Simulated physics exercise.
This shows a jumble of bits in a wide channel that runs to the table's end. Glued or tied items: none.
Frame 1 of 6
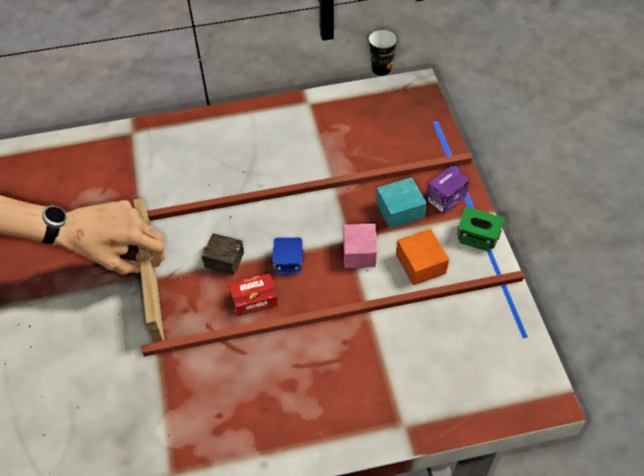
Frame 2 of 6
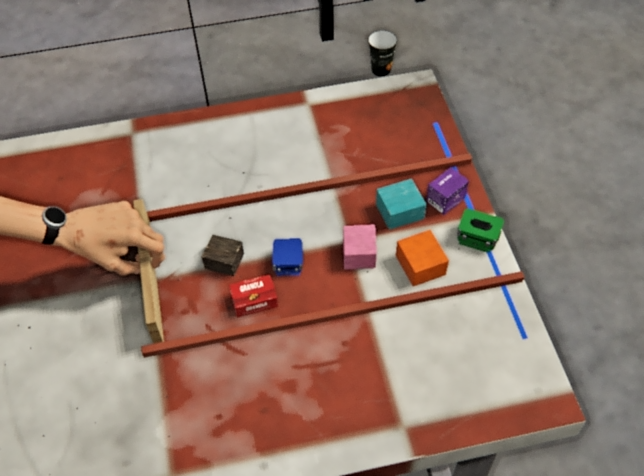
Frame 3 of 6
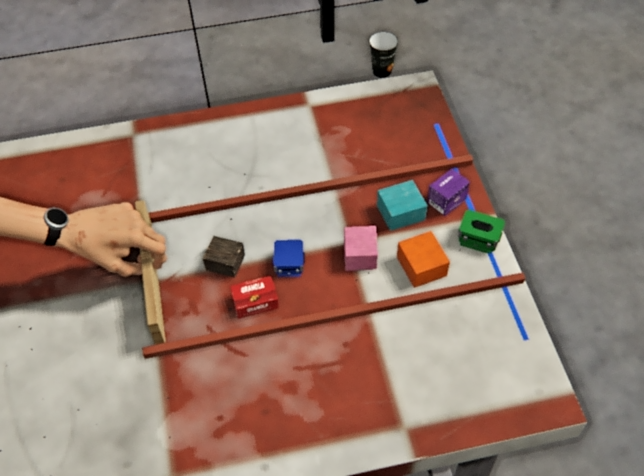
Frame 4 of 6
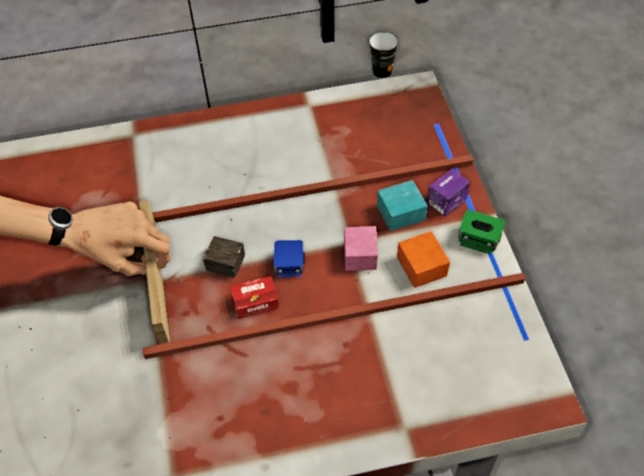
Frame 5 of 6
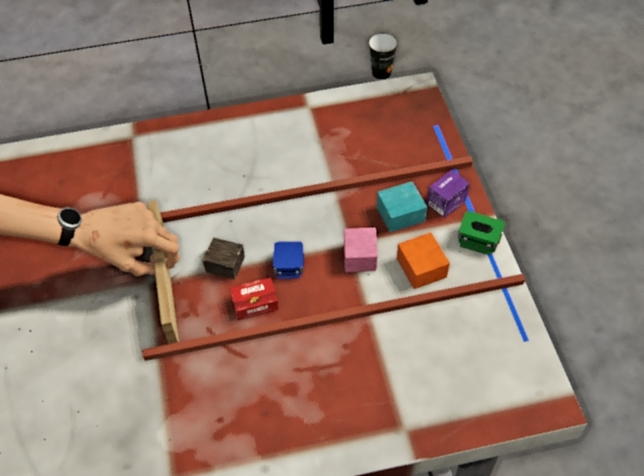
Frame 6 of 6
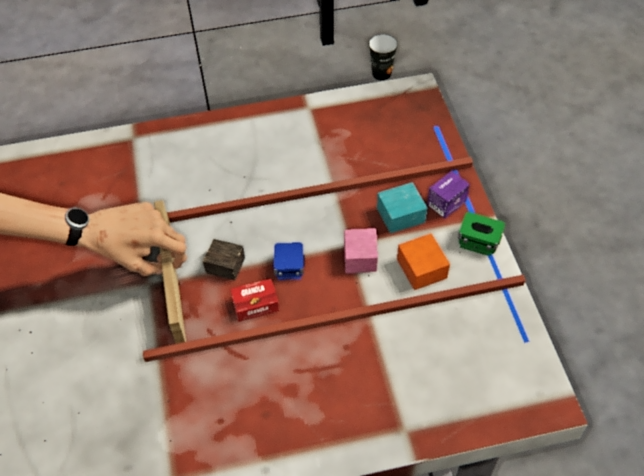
A hand with a dark watch slides an upright wooden board slightly rightward between two reddish rails on a red-and-white checkered table, seen from above at an angle. Between the rails sit black, red, blue, pink, orange, turquoise, purple and green objects, the last two near a blue line at right. The board stays short of the objects, which remain still, while the view barely shifts.
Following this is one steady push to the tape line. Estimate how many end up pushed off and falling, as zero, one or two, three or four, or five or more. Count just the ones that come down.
Dropped off the end are no fewer than five.
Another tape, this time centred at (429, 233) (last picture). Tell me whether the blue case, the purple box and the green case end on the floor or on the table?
For the blue case: It stays. For the purple box: It drops. For the green case: It drops.
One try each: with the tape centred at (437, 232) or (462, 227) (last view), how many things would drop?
Counts per try: 3 and 5.
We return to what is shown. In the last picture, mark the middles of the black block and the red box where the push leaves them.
Final positions: Near (488, 201); near (514, 254).
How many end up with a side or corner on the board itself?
So the total is 3.
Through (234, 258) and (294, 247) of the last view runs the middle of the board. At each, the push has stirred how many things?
The first number is 2, the next one 4.
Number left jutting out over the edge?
It's 3.
Soon after, none off yet; green case at rest near (481, 234); purple box at rest near (448, 195); orange block at rest near (423, 262).
Then, none off yet; green case at rest near (481, 234); purple box at rest near (448, 195); orange block moved about its own width near (454, 261).
Further on, none off yet; green case tipped well over near (520, 227); purple box tipped well over near (512, 202); orange block moved well along near (514, 250).
At rest, the number that fall off is five or more; fallen, pink block, turquoise block, orange block, purple box and green case.
